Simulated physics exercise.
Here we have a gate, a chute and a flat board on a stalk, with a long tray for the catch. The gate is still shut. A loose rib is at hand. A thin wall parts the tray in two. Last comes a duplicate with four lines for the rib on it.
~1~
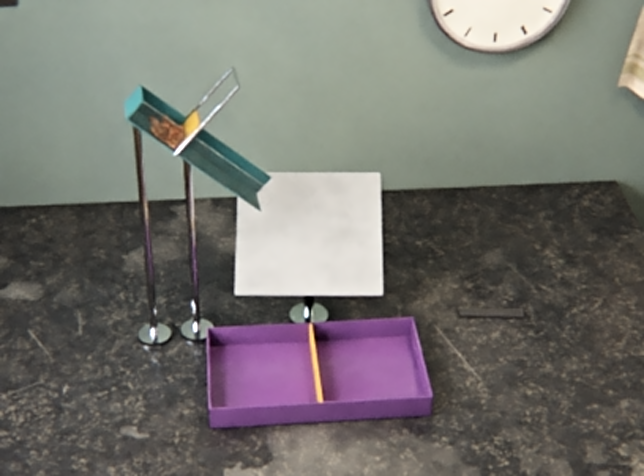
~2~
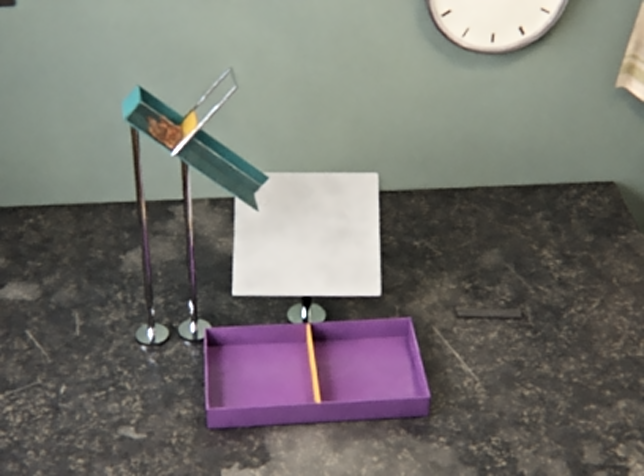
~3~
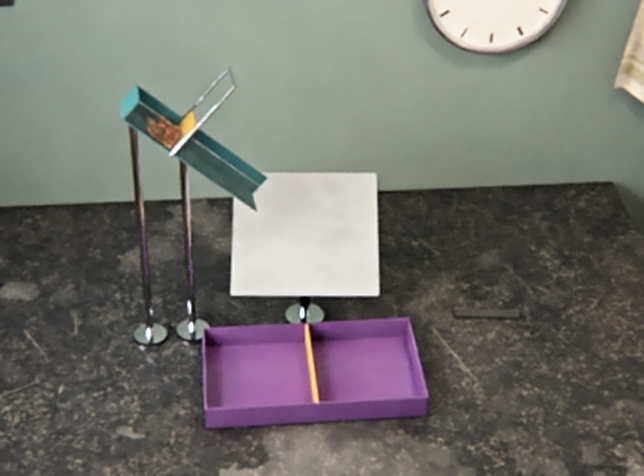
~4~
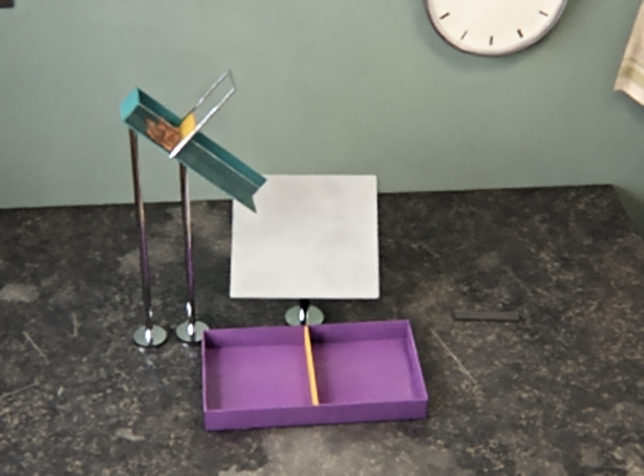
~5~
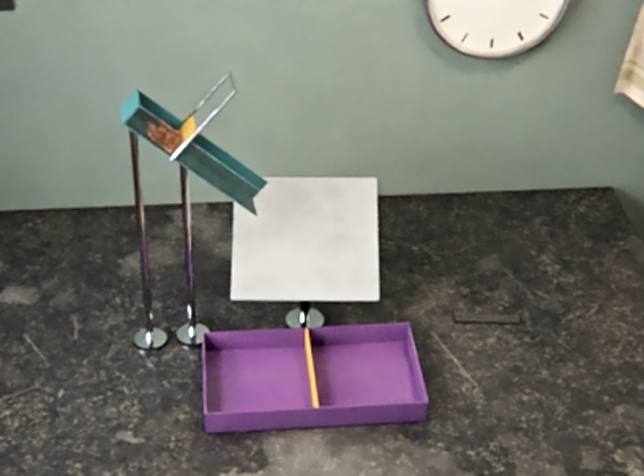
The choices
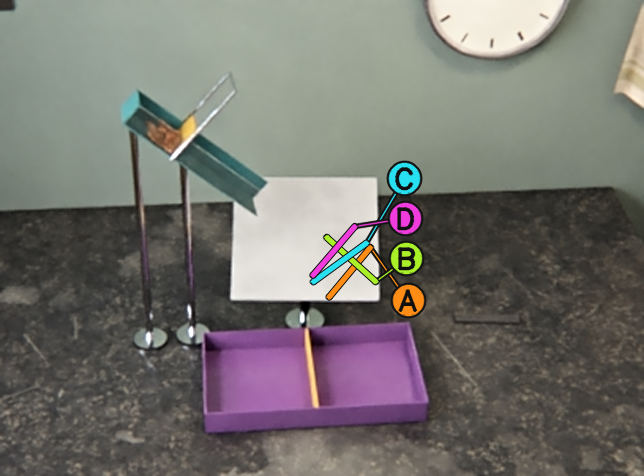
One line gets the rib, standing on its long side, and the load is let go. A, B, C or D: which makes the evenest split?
The best line is A.
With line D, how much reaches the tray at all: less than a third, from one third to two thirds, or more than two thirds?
It is more than two thirds.
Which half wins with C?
More lands on the left.
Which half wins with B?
Right.
On the marked copy, line A from (370, 247) to (329, 297); line B from (326, 237) to (375, 281); line C from (366, 243) to (313, 281); line D from (354, 226) to (313, 275).
Choosing A, of what is caught, about two thirds in the left half, about a third in the right.
Choosing B, of what is caught, a small part in the left half, most in the right.
Choosing C, of what is caught, most in the left half, a small part in the right.
Choosing D, of what is caught, most in the left half, a small part in the right.
